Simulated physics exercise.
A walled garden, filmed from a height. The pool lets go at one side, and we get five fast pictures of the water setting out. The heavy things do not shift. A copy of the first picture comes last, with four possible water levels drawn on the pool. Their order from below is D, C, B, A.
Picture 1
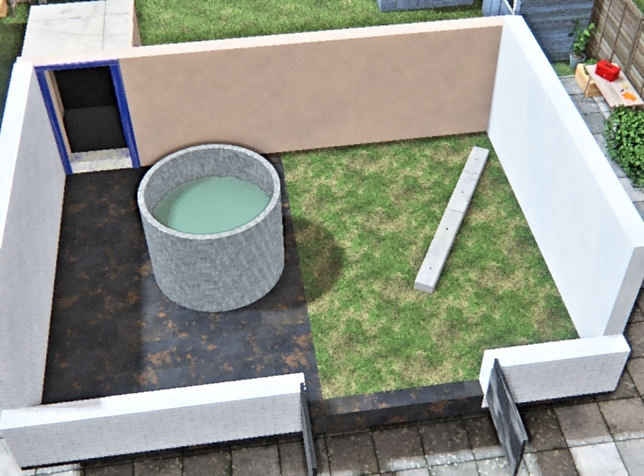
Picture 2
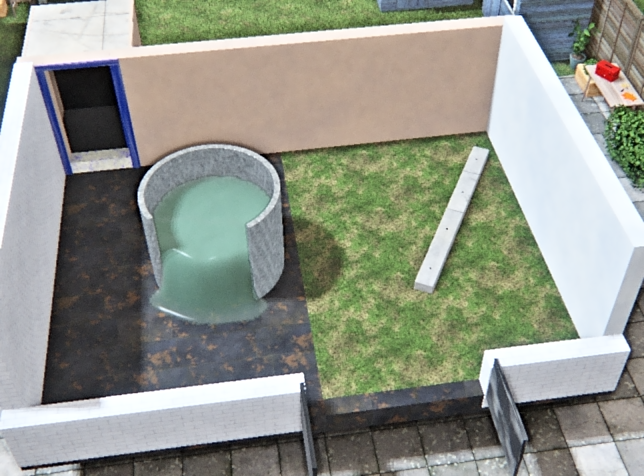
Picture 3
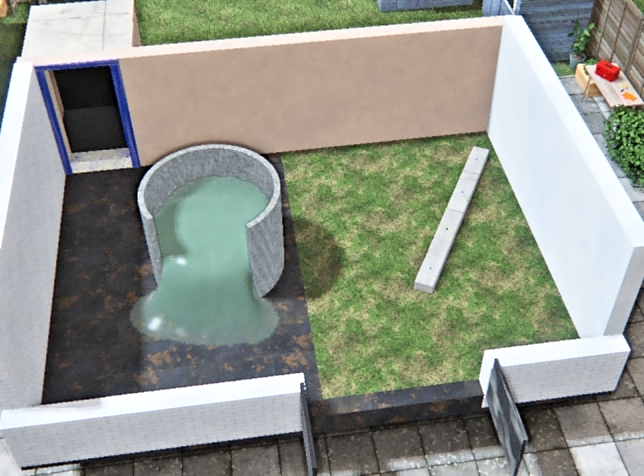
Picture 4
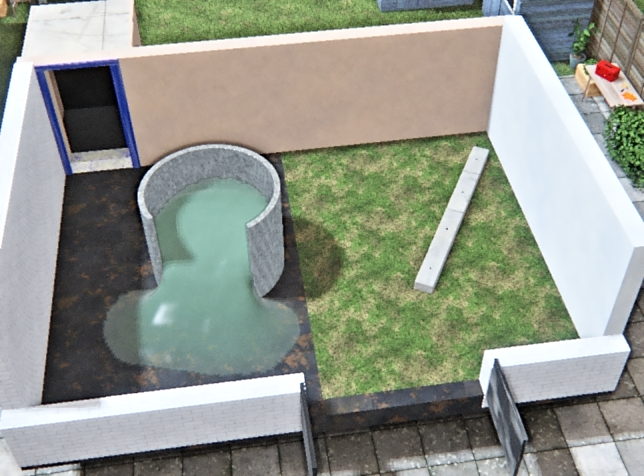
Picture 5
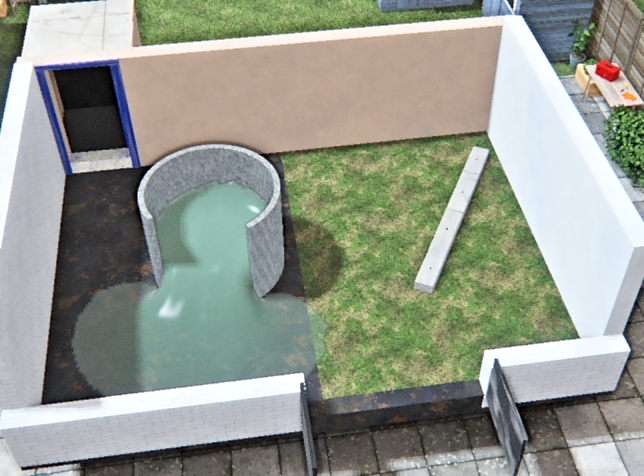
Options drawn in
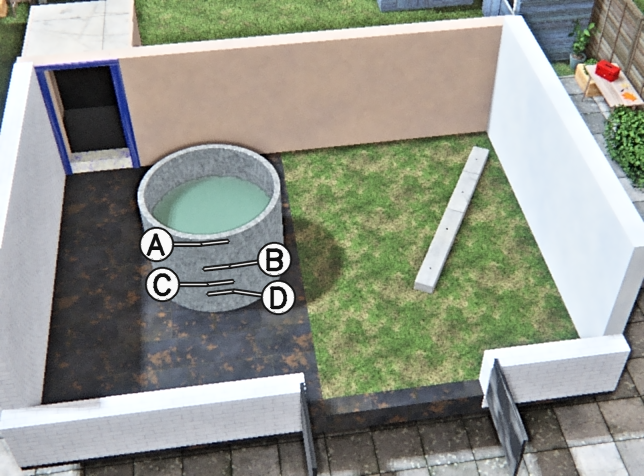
Green water pours through an opening in the round stone pool and spreads across dark paving.
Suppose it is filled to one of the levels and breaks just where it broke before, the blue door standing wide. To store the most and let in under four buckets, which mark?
I would pick level B.
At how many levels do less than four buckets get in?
Three.
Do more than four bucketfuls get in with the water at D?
No, not at all.
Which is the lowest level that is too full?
A.
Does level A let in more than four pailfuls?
Yes.
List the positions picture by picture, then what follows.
The first frame shows water in the pool at rest, its middle at (213, 216); foot of the blue doorway at (103, 170); open gate at (395, 359).
The second frame shows front seen at (263, 302), 1 % of the ground wet.
The third frame shows front seen at (136, 314), 4 % of the ground wet.
The fourth frame shows front seen at (287, 340), 8 % of the ground wet.
The fifth frame shows front seen at (86, 361), 16 % of the ground wet.
On the marked copy, A at (214, 242); B at (217, 267); C at (219, 282); D at (221, 292); from the bottom up D, C, B, A.
With A, about 9 bucketfuls get in.
With B, a bucket or two gets in.
With C, nothing gets over.
With D, nothing gets over.
